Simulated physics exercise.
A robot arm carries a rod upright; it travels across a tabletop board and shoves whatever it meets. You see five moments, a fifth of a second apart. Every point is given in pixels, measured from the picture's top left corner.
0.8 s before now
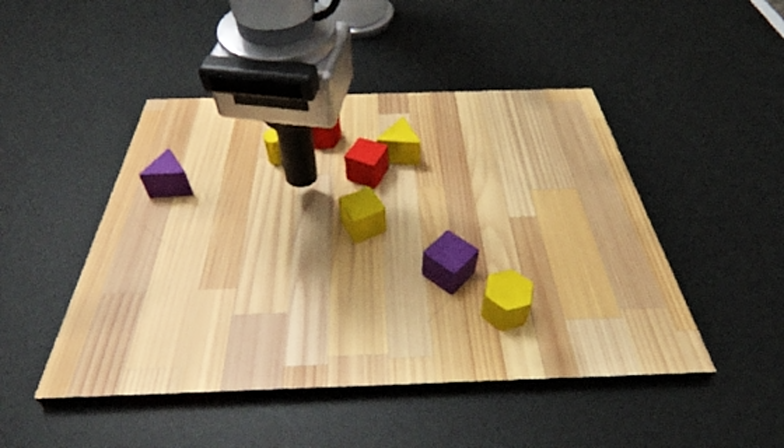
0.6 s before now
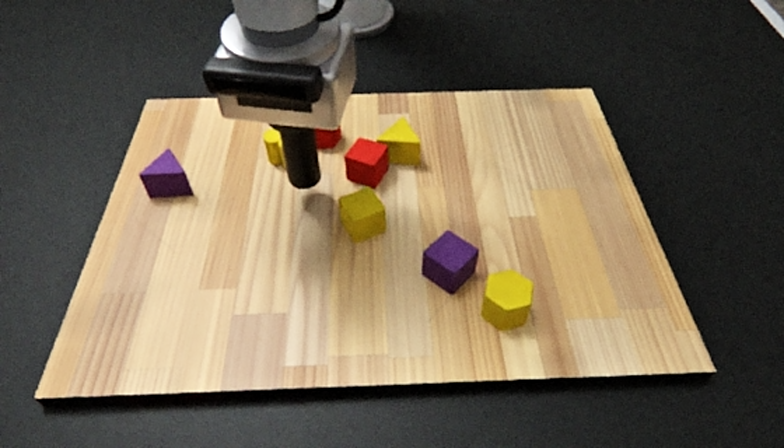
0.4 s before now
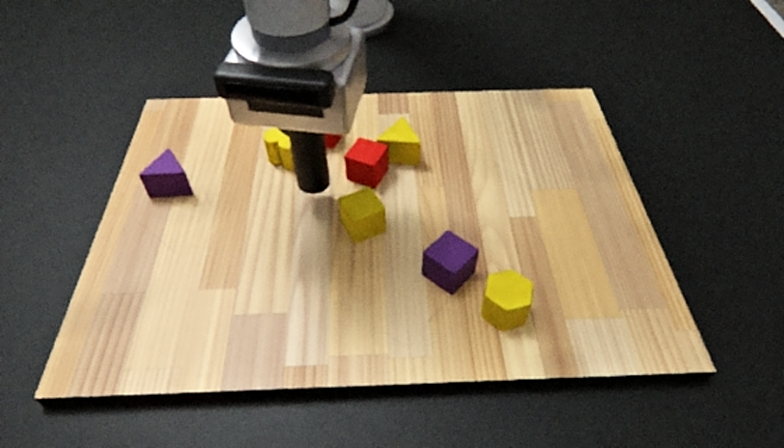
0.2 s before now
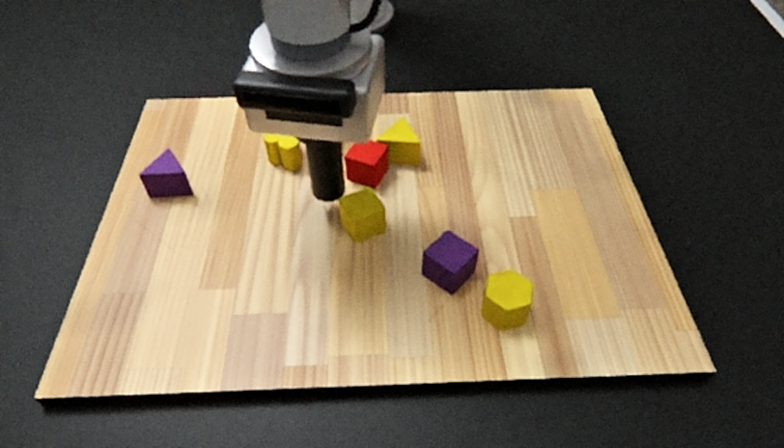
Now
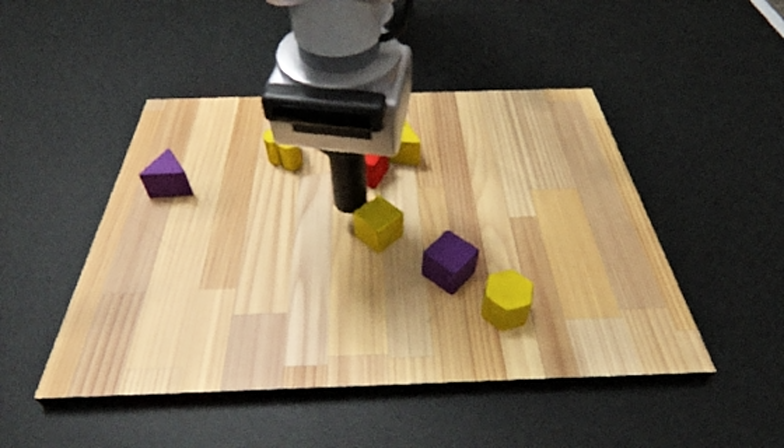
To begin with, a robot arm holds a dark rod over a wooden board scattered with red, yellow and purple blocks. The rod moves gradually right and slightly toward the viewer, leaving the blocks still at first. It then nudges the yellow cube a short way toward the purple cube.
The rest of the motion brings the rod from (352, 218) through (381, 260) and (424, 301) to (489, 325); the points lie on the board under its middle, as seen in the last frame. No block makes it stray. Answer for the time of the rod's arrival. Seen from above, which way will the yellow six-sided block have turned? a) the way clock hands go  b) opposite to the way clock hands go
The correct letter is a.
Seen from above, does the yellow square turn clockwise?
I believe not.
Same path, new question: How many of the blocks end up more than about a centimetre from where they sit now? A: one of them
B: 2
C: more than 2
I'll go with C - more than 2.
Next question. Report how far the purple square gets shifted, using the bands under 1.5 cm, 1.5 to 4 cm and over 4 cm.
The answer here is over 4 cm.
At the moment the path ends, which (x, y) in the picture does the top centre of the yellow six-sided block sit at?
Top centre: (535, 293).
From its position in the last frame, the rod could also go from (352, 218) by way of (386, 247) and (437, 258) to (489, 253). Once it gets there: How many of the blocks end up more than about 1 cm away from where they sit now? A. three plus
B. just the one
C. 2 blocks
My answer is option A.
The first path, step by step. One third of the way, rod (381, 245); yellow square (419, 240), turned 45° anticlockwise; purple square (461, 255), turned 20° anticlockwise.
Two thirds of the way, rod (426, 285); yellow square (463, 267), turned 75° anticlockwise; purple square (501, 256), turned 75° anticlockwise; yellow six-sided block (525, 291), turned 35° clockwise.
At the end, rod (493, 310); red square unmoved; yellow square (494, 268), turned 105° anticlockwise; purple square (518, 243), turned 100° anticlockwise; yellow six-sided block (535, 293), turned 45° clockwise.
